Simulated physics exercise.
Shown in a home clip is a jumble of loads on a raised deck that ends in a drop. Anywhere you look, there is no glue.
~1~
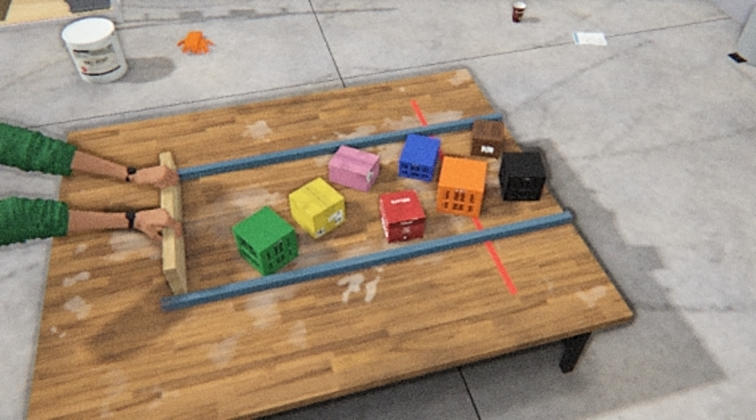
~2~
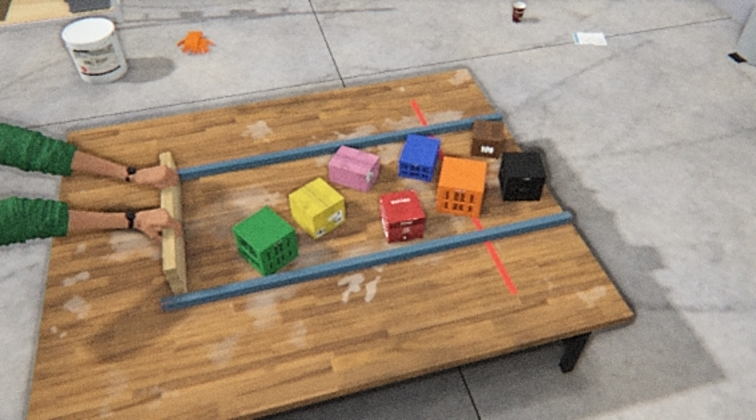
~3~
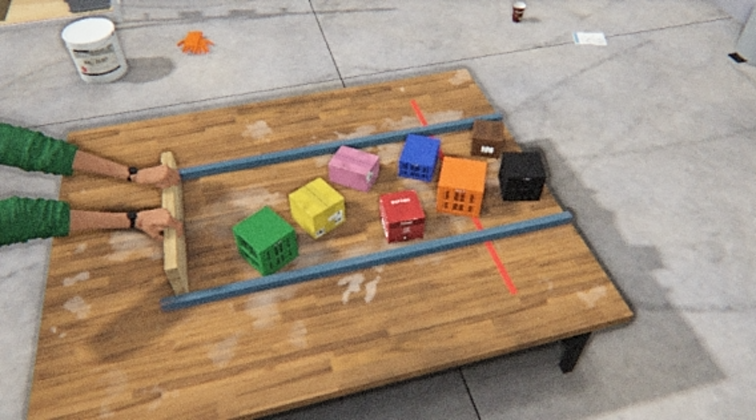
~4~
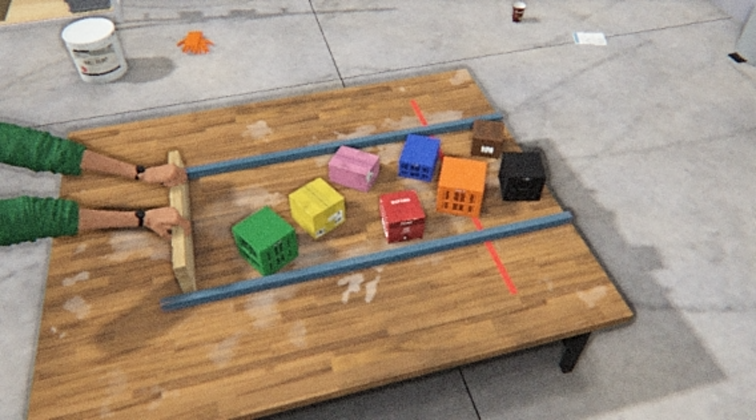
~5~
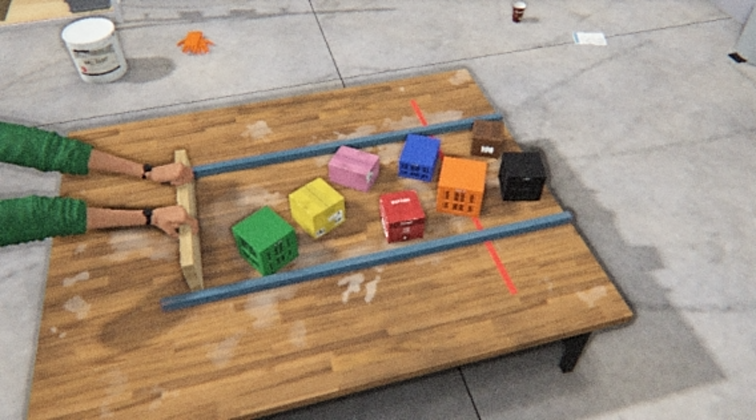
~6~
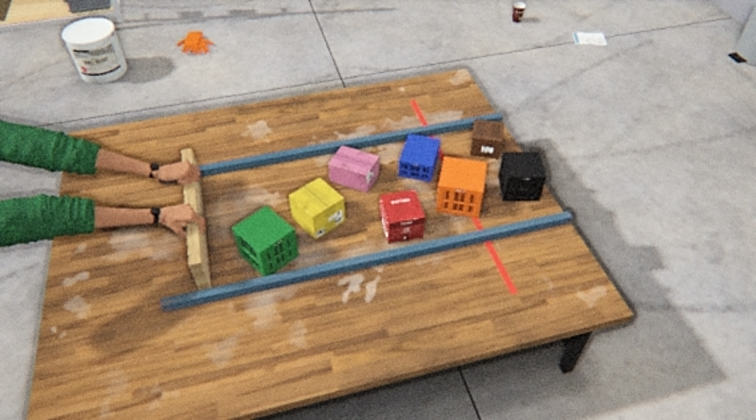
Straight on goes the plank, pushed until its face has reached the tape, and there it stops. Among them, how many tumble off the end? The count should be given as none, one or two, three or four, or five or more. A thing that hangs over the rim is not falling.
Seems the ones that don't stay up number three or at most four, for sure.
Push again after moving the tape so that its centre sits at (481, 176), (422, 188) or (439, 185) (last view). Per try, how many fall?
The counts come to 4, then 1, then 1.
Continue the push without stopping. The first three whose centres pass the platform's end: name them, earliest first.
I'd say the black crate leads, followed by the brown tote, then the orange crate.
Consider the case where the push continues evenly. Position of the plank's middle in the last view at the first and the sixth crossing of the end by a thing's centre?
I'd say close to (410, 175), then close to (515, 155).
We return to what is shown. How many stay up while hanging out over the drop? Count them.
The total would be 0.
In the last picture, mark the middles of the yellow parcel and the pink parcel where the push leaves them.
The yellow parcel ends up near (474, 168), and the pink parcel near (460, 140).
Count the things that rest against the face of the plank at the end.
The number is 3.
A little later, none off yet; black crate at rest near (521, 177); brown tote at rest near (487, 139); orange crate at rest near (461, 187).
When it is over, the number that fall off is three or four; down, orange crate, brown tote and black crate.
